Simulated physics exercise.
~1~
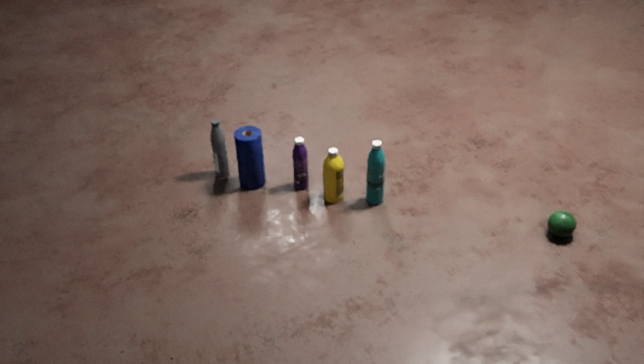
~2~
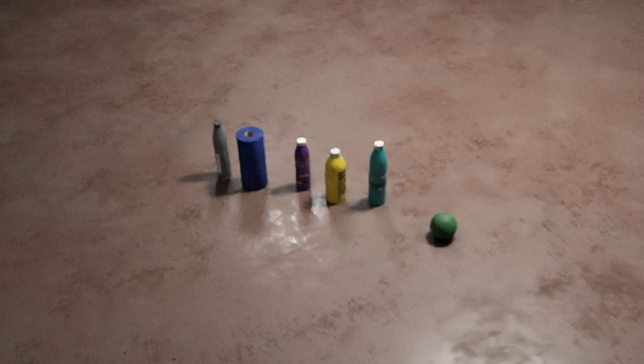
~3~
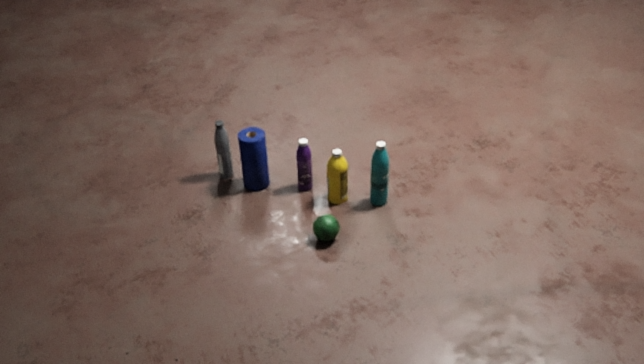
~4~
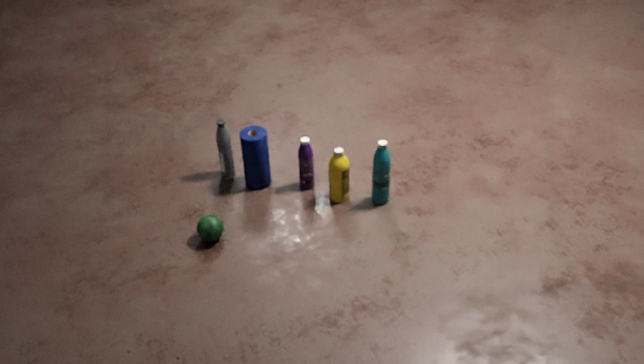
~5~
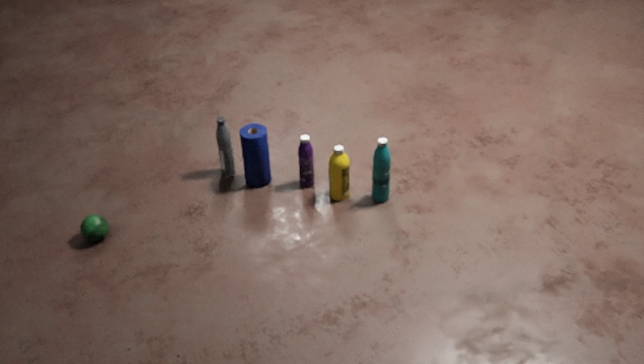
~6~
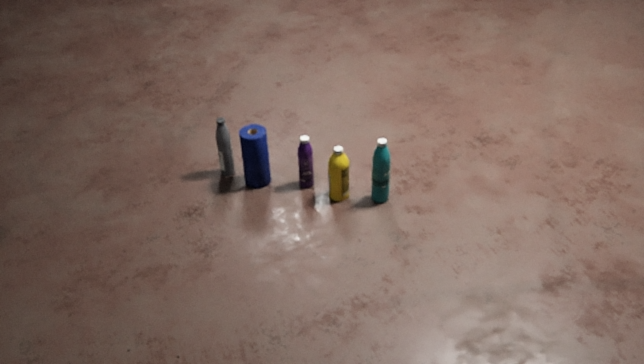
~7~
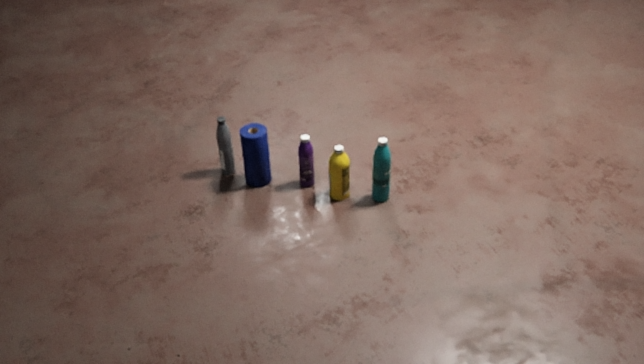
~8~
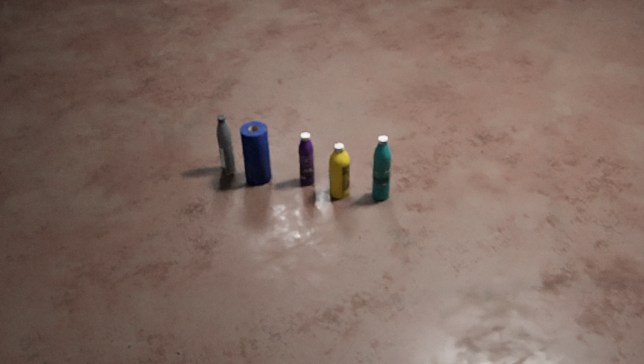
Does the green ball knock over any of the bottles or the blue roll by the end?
No, the ball rolls past in front of them and out of view on the left, and all four bottles and the blue roll are still standing.
